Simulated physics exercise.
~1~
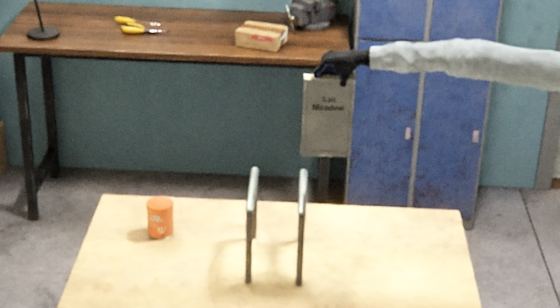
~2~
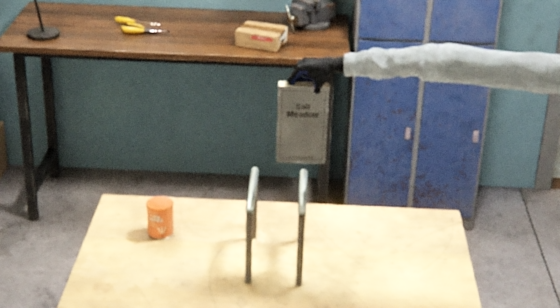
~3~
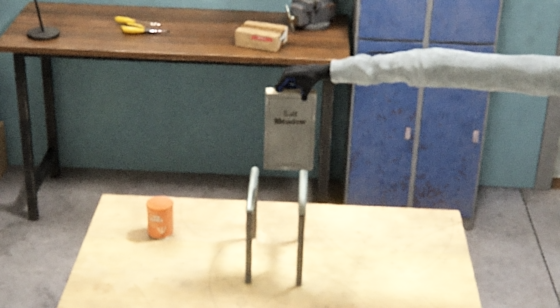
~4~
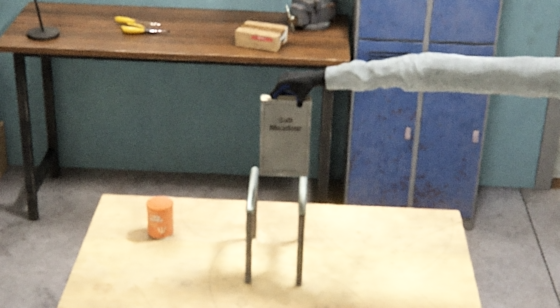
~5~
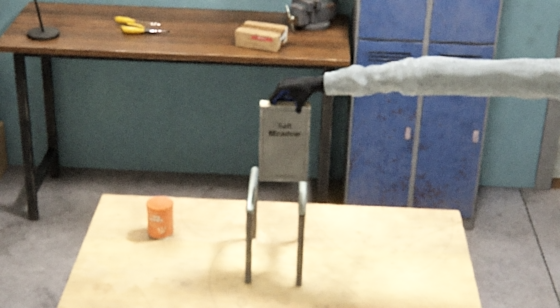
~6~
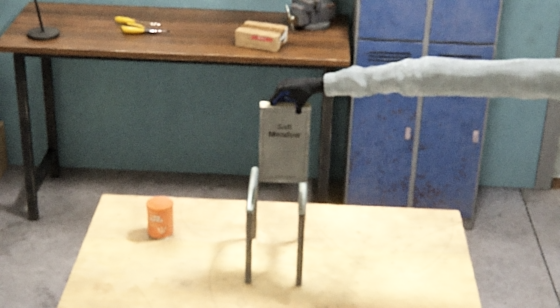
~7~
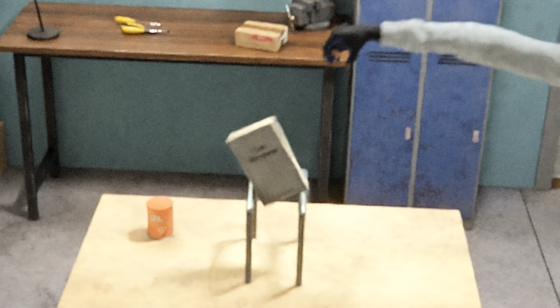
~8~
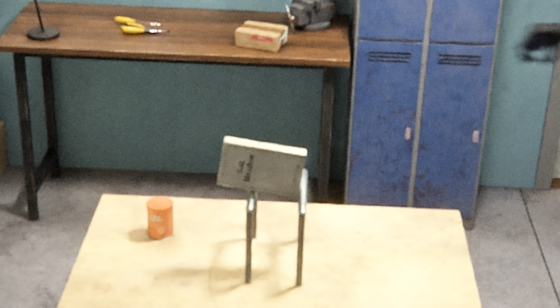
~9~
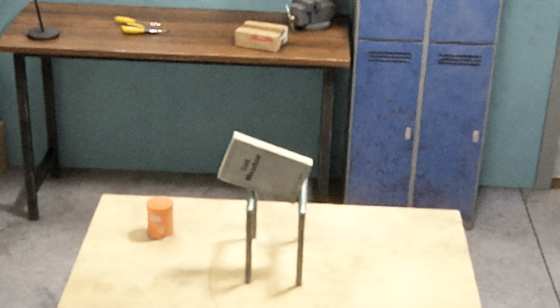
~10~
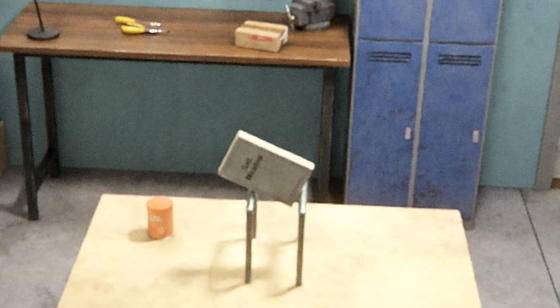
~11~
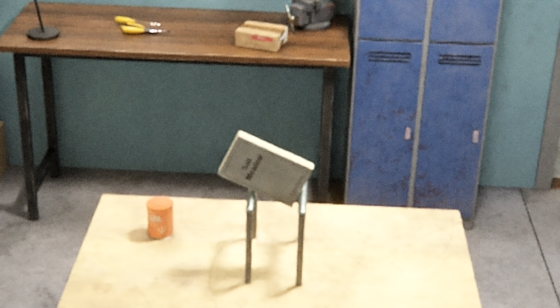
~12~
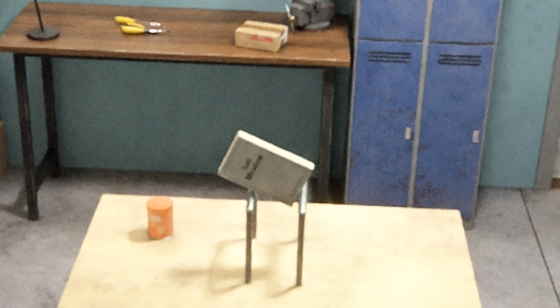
In a workshop, a gloved hand releases a grey book, which tips and catches on metal ledges.
